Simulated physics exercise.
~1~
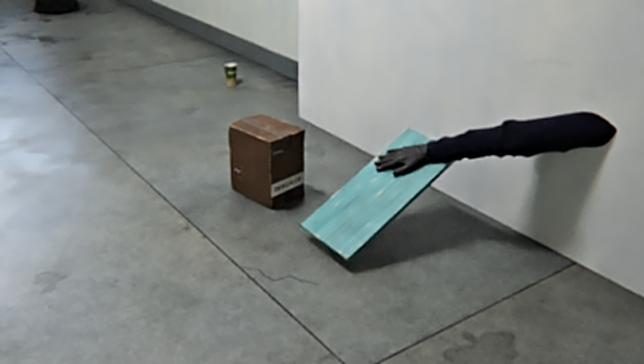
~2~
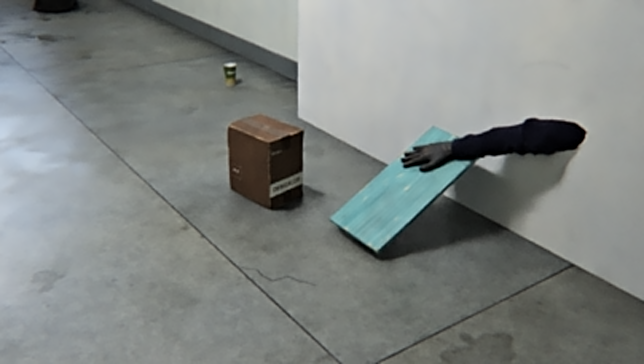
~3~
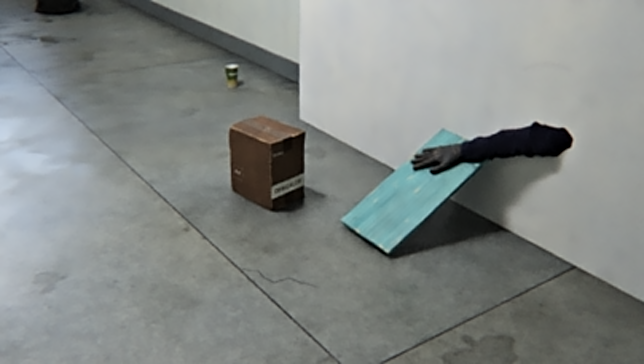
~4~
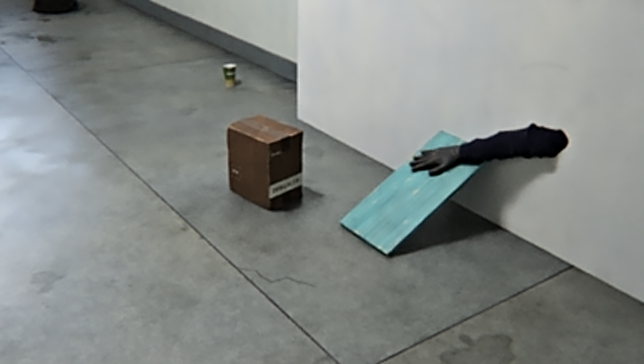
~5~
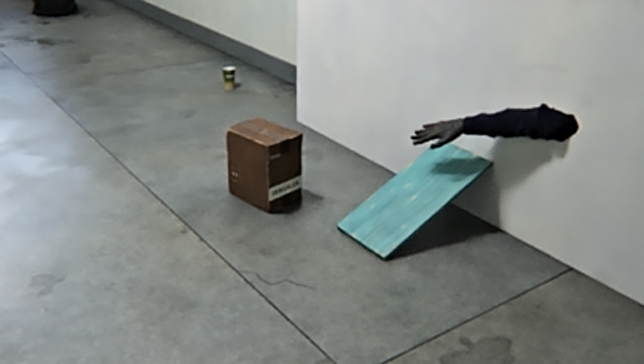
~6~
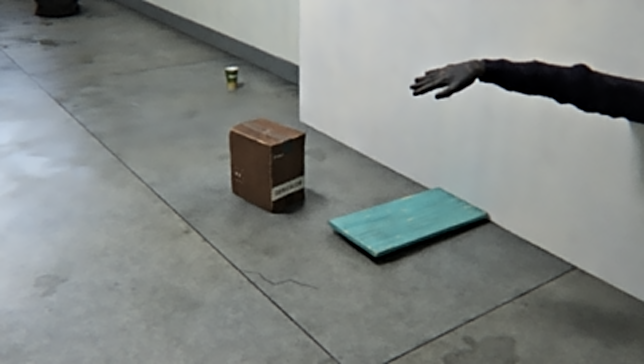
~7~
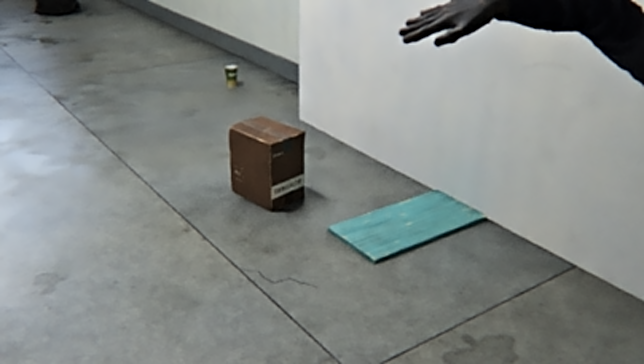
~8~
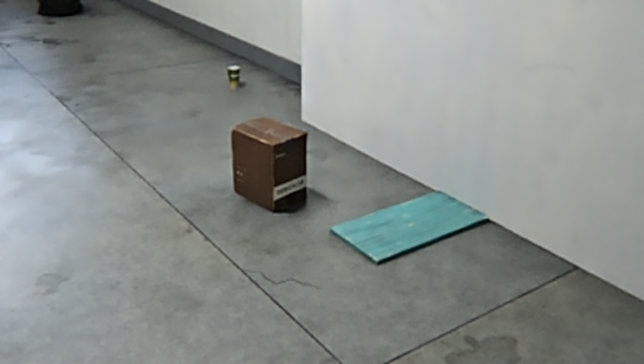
On a grey concrete floor beside a white wall, a dark-sleeved, gloved hand moves a turquoise board to the right and leans it against the wall, then lets go; the board slips down and ends lying flat, while a brown box nearby stays in place.
